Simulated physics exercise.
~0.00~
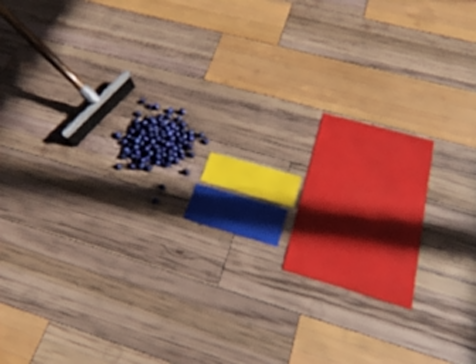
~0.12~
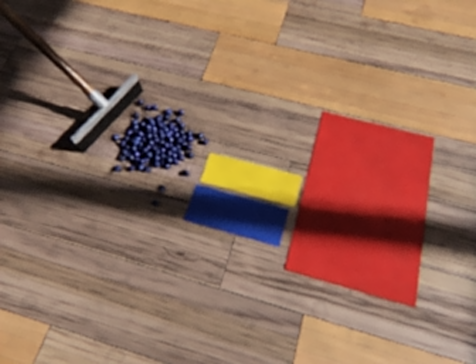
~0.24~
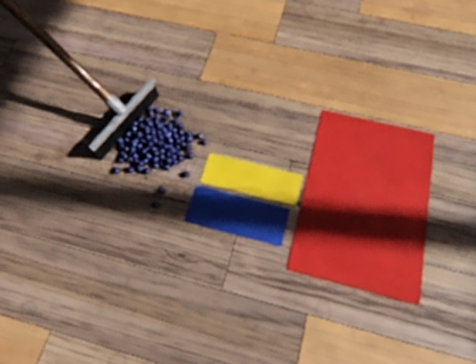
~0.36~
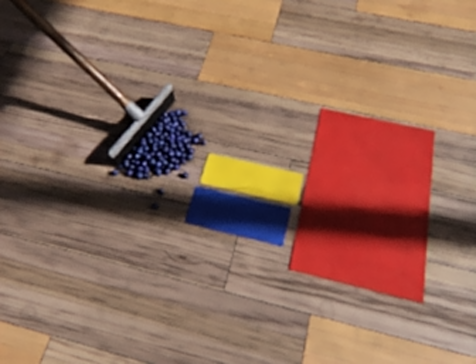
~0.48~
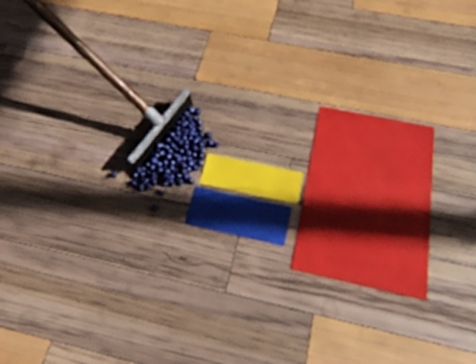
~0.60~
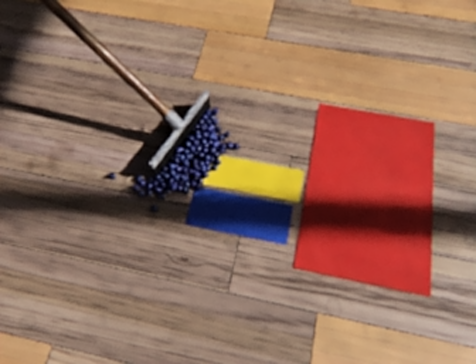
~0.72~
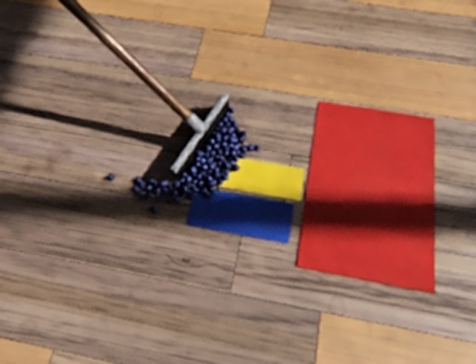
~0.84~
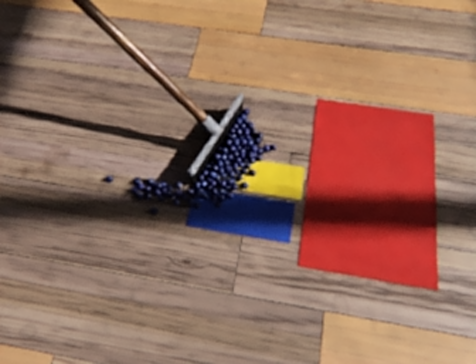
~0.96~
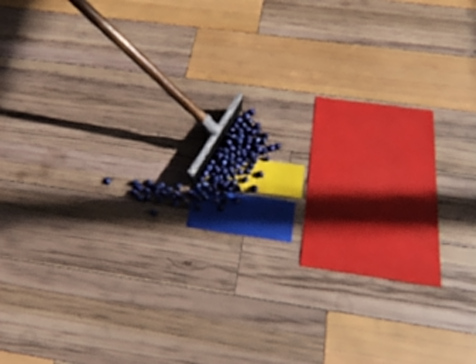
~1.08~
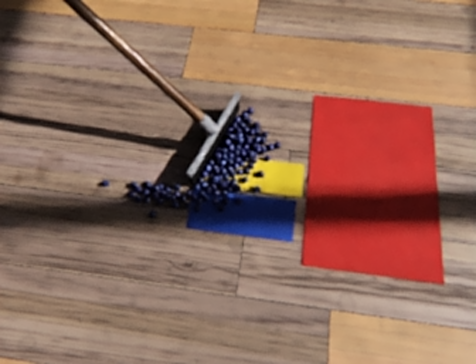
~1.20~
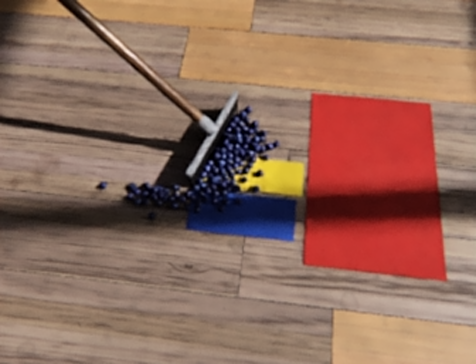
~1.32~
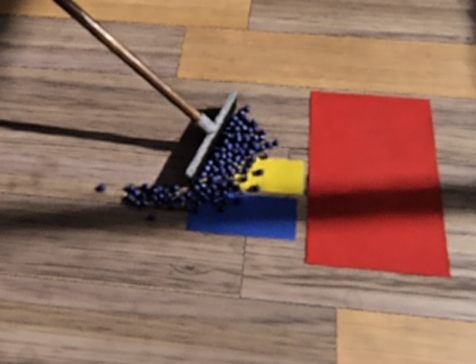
On a wooden floor, a squeegee pushes blueberries rightward partly onto yellow and blue mats, then stops.
